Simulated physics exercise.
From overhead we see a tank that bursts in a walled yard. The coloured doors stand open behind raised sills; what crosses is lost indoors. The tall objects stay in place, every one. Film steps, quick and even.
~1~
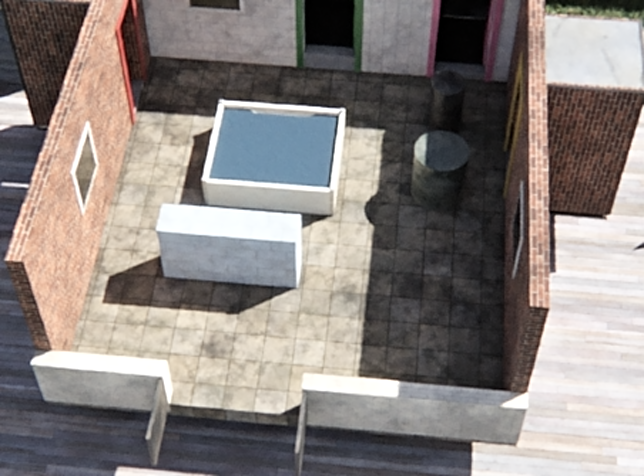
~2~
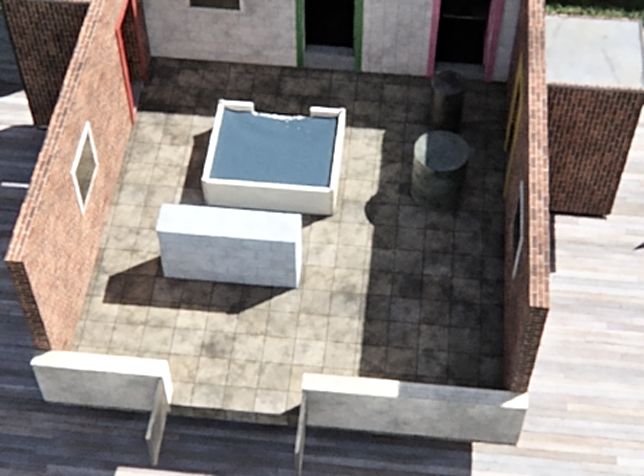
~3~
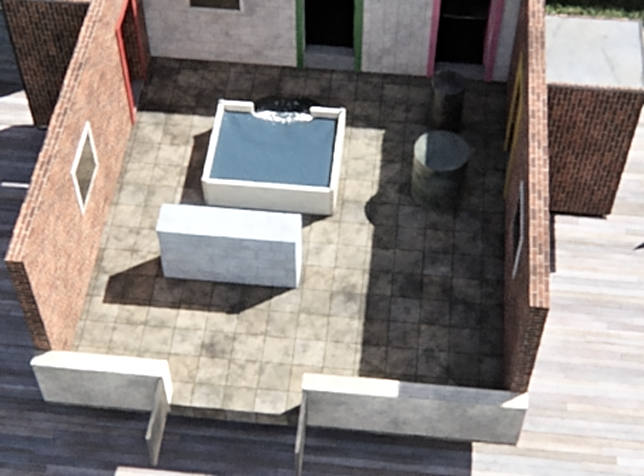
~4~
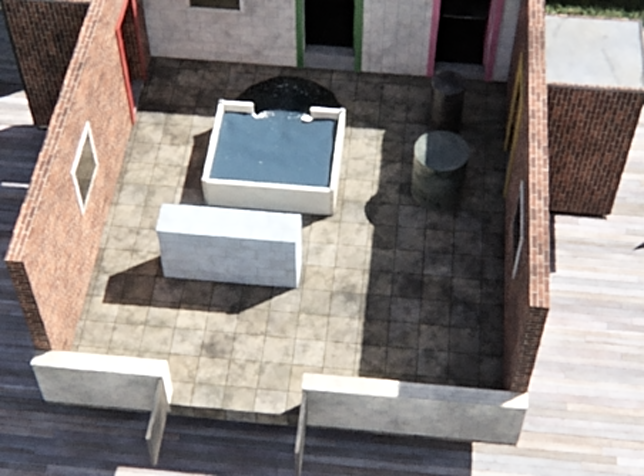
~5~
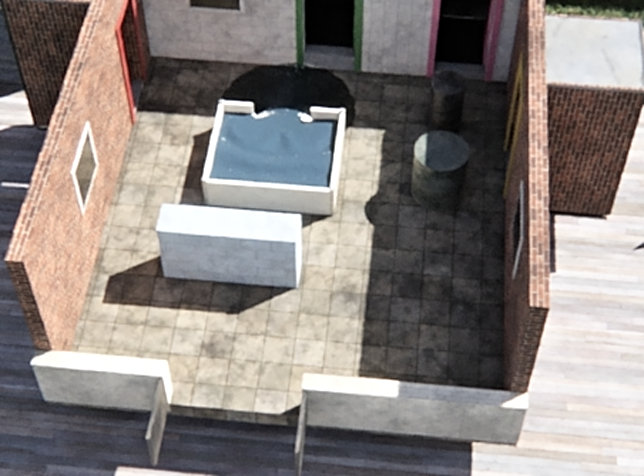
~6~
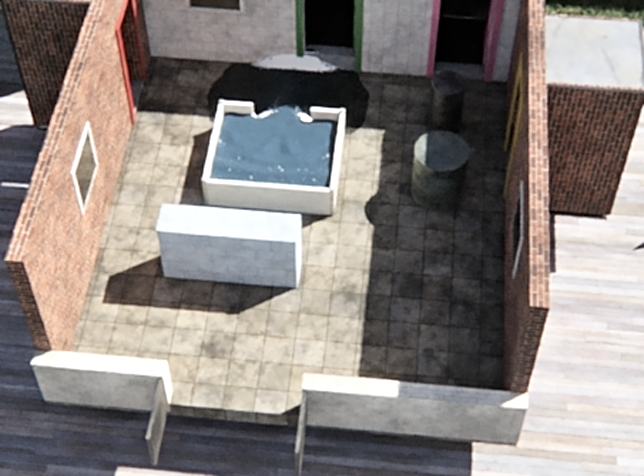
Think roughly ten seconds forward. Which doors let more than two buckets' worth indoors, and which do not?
The yellow door will most likely keep inside the limit, the pink door will most likely keep inside the limit, the green door will most likely keep inside the limit, the red door will most likely go past the limit.
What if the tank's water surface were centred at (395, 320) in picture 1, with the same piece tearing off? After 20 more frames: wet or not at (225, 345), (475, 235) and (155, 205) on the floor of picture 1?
Parched, soaked, parched.
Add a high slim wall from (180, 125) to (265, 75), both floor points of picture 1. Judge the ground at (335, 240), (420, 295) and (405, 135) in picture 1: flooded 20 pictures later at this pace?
Log, spots one to three: Spared; spared; swamped.
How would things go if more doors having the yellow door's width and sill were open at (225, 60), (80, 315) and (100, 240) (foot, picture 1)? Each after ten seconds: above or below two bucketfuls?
One after the other: Is over, lets less in, is under.
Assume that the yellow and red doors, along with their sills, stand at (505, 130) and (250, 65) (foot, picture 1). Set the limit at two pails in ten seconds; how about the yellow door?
My reading: Yellow exceeds the limit.
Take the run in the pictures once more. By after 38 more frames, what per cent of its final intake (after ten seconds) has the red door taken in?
About 80 per cent.
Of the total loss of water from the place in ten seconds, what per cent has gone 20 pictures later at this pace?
It comes to around 30 per cent.
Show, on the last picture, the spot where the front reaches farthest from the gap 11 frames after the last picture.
I'd point to (498, 82).
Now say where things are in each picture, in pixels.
In the first frame, the open tank at (275, 148) is whole and still.
In the second frame, the front is at a hidden place, out from the gap on the open tank's far side.
In the third frame, water pours out on the open tank's far side and has run to (314, 106).
In the fourth frame, water pours out on the open tank's far side and has run to (307, 83).
In the fifth frame, the front is at (320, 69), out from the gap on the open tank's far side.
In the sixth frame, water pours out on the open tank's far side and has run to (350, 71).
A moment on, water covers 10 % of the floor; the yellow door not reached, the pink door not reached, the green door wet at the sill, nothing in, the red door not reached.
Next, water covers 20 % of the floor; the yellow door not reached, the pink door wet at the sill, nothing in, the green door wet at the sill, nothing in, the red door wet at the sill, nothing in.
Then, water covers 30 % of the floor; the yellow door wet at the sill, nothing in, the pink door wet at the sill, nothing in, the green door wet at the sill, nothing in, the red door over two buckets in.
Later, water covers 60 % of the floor; the yellow door wet at the sill, nothing in, the pink door under two buckets in, the green door wet at the sill, nothing in, the red door over two buckets in.
In the end, water covers 90 % of the floor; the yellow door under two buckets in, the pink door under two buckets in, the green door wet at the sill, nothing in, the red door far over two buckets in.
